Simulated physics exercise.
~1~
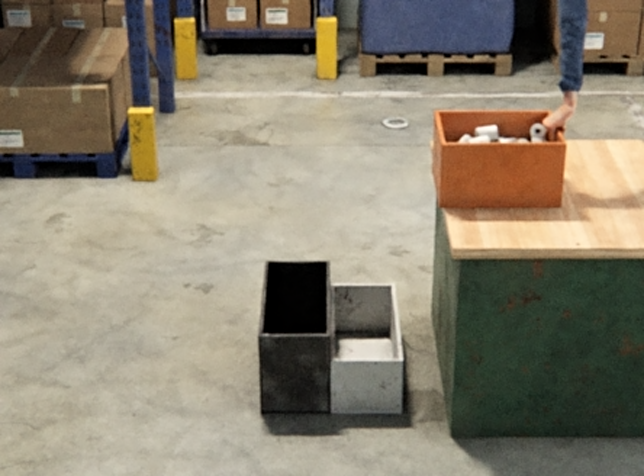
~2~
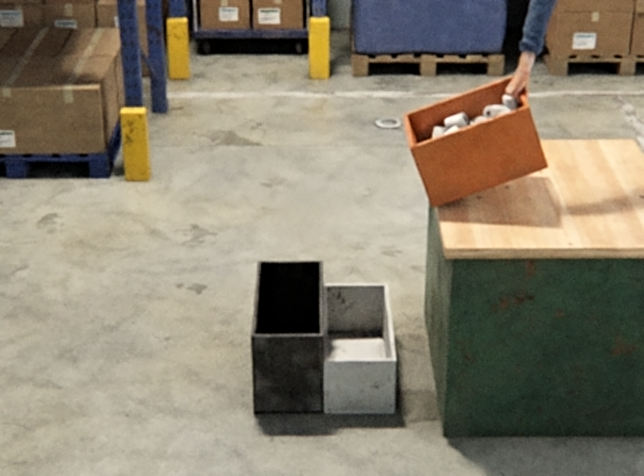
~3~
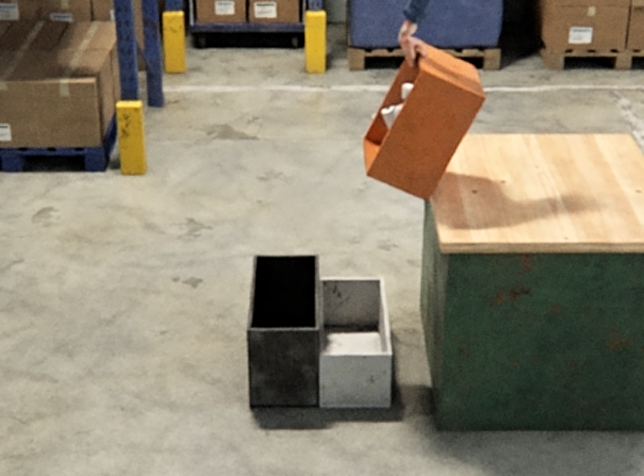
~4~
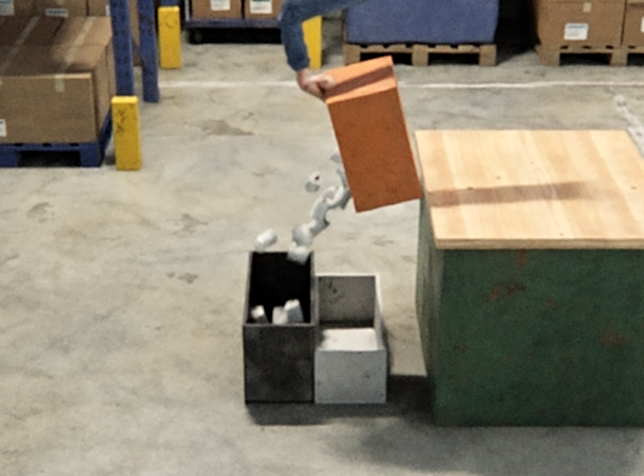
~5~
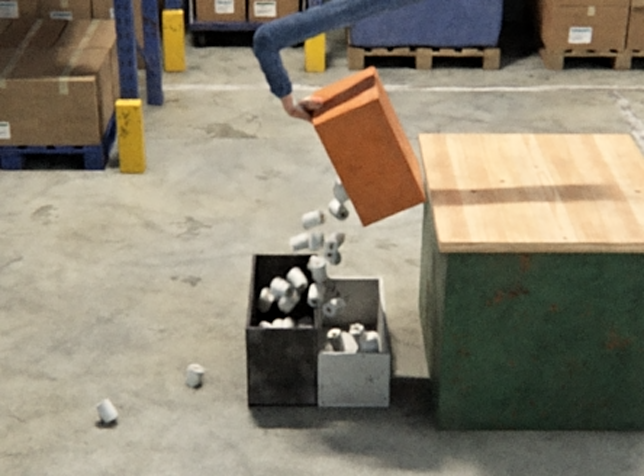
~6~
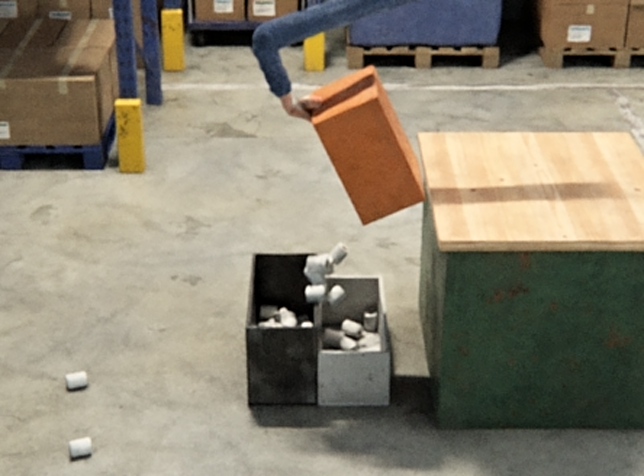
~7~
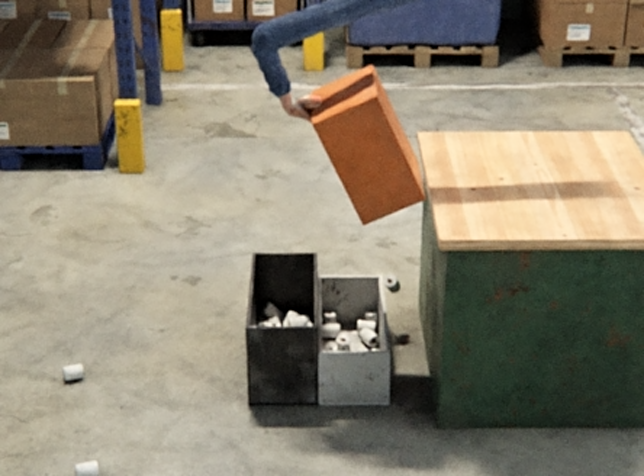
The clip opens in a warehouse, where a hand holds an orange box of small white rolls at the end of a wooden-topped green bench, with an empty black box and a lower white box on the floor. The hand lifts and tilts the orange box to the left until its open side faces downward. Rolls begin tumbling into the black box, then spill into the white one too, while two bounce away across the floor to the left. The last rolls drop, and the orange box stays tipped above. Rolls lie in both boxes, with the two strays off to the left and another beside the white box.
